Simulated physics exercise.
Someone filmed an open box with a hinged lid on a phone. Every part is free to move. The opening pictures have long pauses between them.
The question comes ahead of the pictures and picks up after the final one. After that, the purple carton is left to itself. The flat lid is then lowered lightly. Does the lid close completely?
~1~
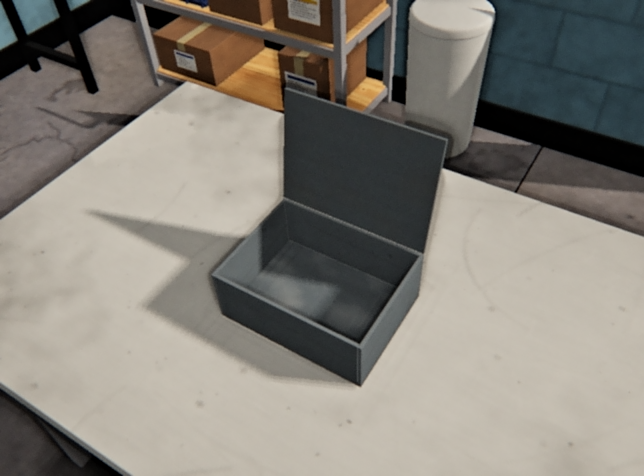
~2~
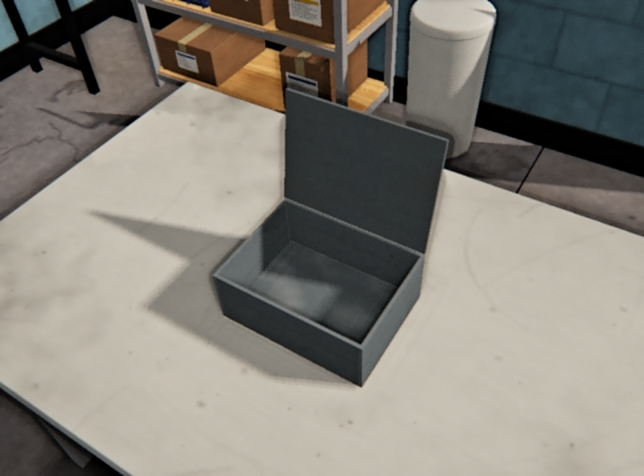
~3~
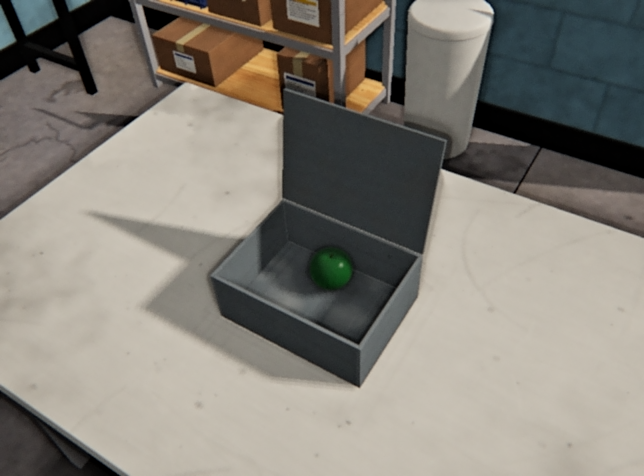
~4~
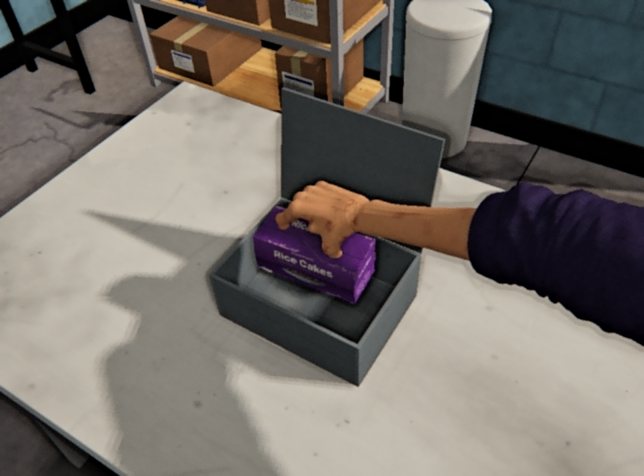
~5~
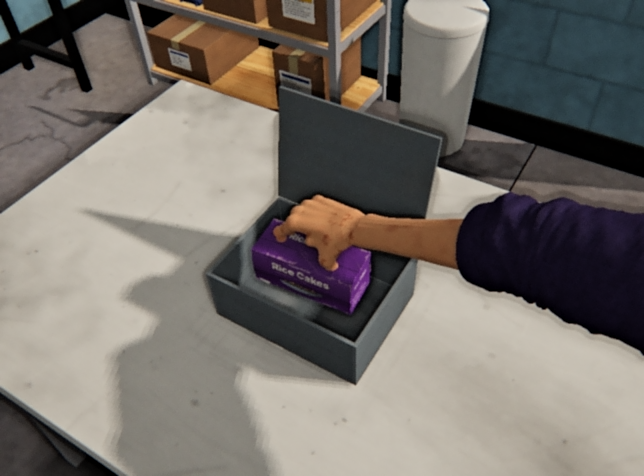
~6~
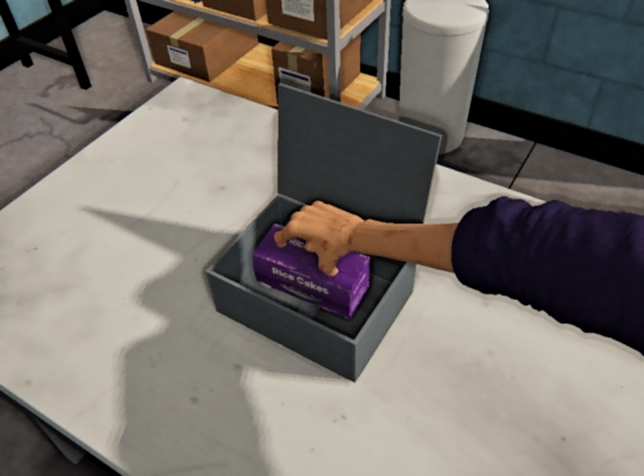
I predict it will fully lower.
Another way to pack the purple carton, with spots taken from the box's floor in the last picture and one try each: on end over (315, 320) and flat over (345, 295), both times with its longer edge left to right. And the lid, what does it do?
The first attempt leaves the lid partly open, while the second leaves it fully closed.
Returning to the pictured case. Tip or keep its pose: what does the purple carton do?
As it turns out, the purple carton keeps its original angle.
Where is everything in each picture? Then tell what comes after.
In the first frame, the last thing is not in view yet.
In the second frame, the last thing is not in view yet.
In the third frame, the last thing is not in view yet; green apple (331, 269).
In the fourth frame, coming down; purple carton (315, 254).
In the fifth frame, coming down; purple carton (311, 266).
In the sixth frame, in place under the hand; purple carton (311, 270).
Then, 1.00 s past the last view, lid starting down; purple carton displaced a little near (314, 300).
Then, 1.60 s past the last view, lid 57° above the rim; purple carton displaced a little near (314, 300).
Then, 1.90 s past the last view, lid 20° above the rim; purple carton displaced a little near (314, 300).
Finally, lid shut; moved from the start, purple carton; green apple still in place. Final places as the last picture's camera would see them, purple carton near (314, 300).
